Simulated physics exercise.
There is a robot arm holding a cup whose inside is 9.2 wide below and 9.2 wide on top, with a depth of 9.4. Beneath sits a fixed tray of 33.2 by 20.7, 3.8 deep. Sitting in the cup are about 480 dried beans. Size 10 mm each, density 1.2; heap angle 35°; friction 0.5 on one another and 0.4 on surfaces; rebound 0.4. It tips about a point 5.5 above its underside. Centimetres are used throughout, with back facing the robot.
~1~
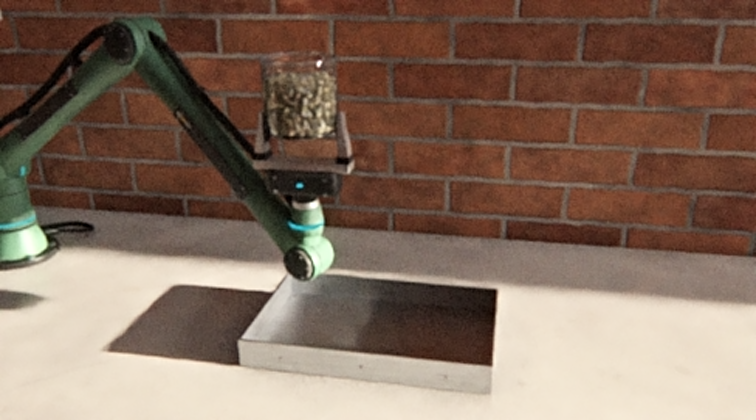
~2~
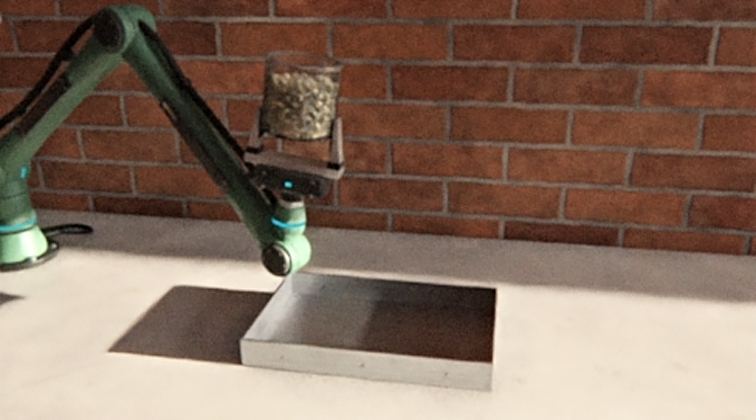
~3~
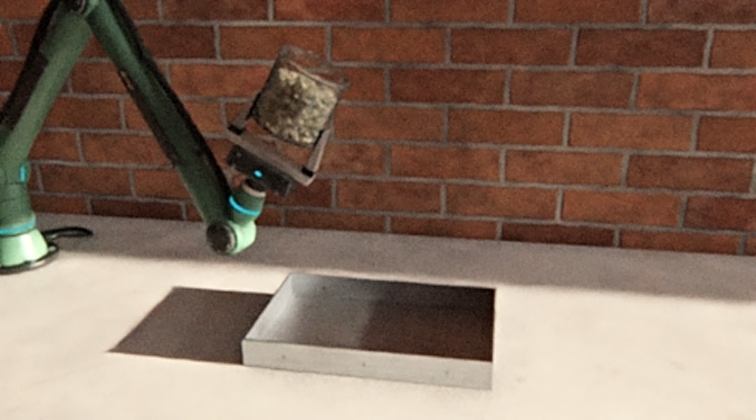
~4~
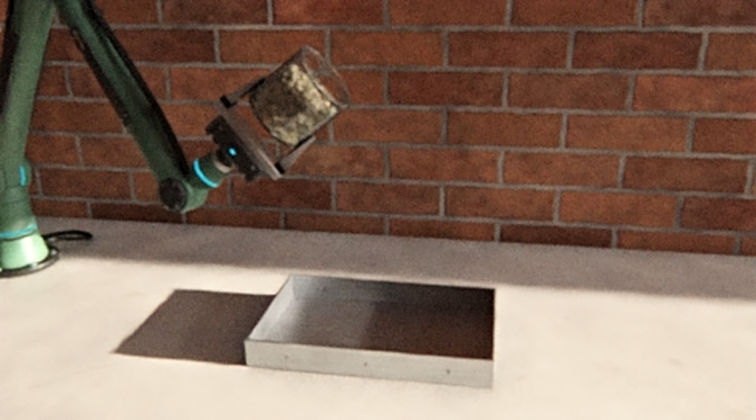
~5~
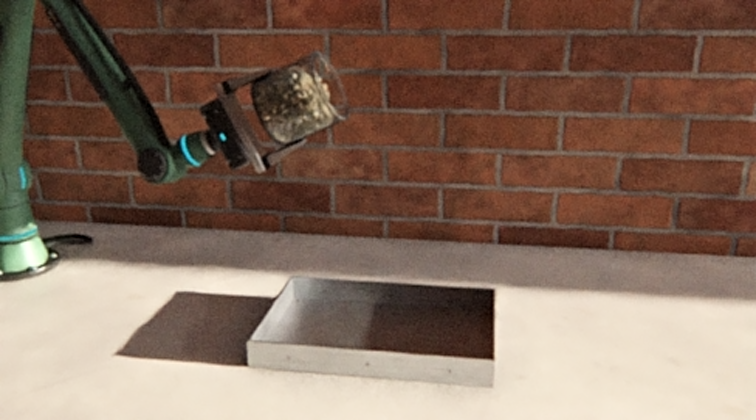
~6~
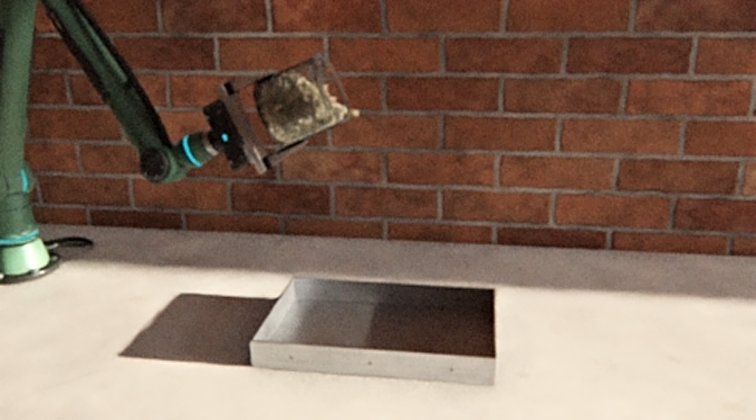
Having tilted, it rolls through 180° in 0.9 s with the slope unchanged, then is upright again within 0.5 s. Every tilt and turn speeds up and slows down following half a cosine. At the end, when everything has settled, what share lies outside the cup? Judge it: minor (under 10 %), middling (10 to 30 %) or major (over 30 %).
Judged minor.
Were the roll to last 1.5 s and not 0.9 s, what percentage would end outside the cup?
Around 5 %.
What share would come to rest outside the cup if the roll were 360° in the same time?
It would be roughly 5 percent.
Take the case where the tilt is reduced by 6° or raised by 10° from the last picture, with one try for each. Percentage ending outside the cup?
I'd expect some 0 per cent, then some 15 per cent.
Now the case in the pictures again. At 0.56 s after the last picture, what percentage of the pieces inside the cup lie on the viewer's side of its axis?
40 %.
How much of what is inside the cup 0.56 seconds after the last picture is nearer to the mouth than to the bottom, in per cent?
About 40 %.
Then, 0.56 s after the last picture, tipped 66°, highest piece 40 above the table; 469 in the cup, 4 in the tray, 2 in flight or on a rim.
Then, 1.12 s after the last picture, tipped 39°, highest piece 39 above the table; 462 in the cup, 13 in the tray.
Then, 1.60 s after the last picture, upright, highest piece 40 above the table; 462 in the cup, 13 in the tray.
Then, 2.30 s after the last picture, upright, highest piece 40 above the table; 462 in the cup, 13 in the tray.
Final count, 462 in the cup, 13 in the tray. That is 3 % outside the cup.
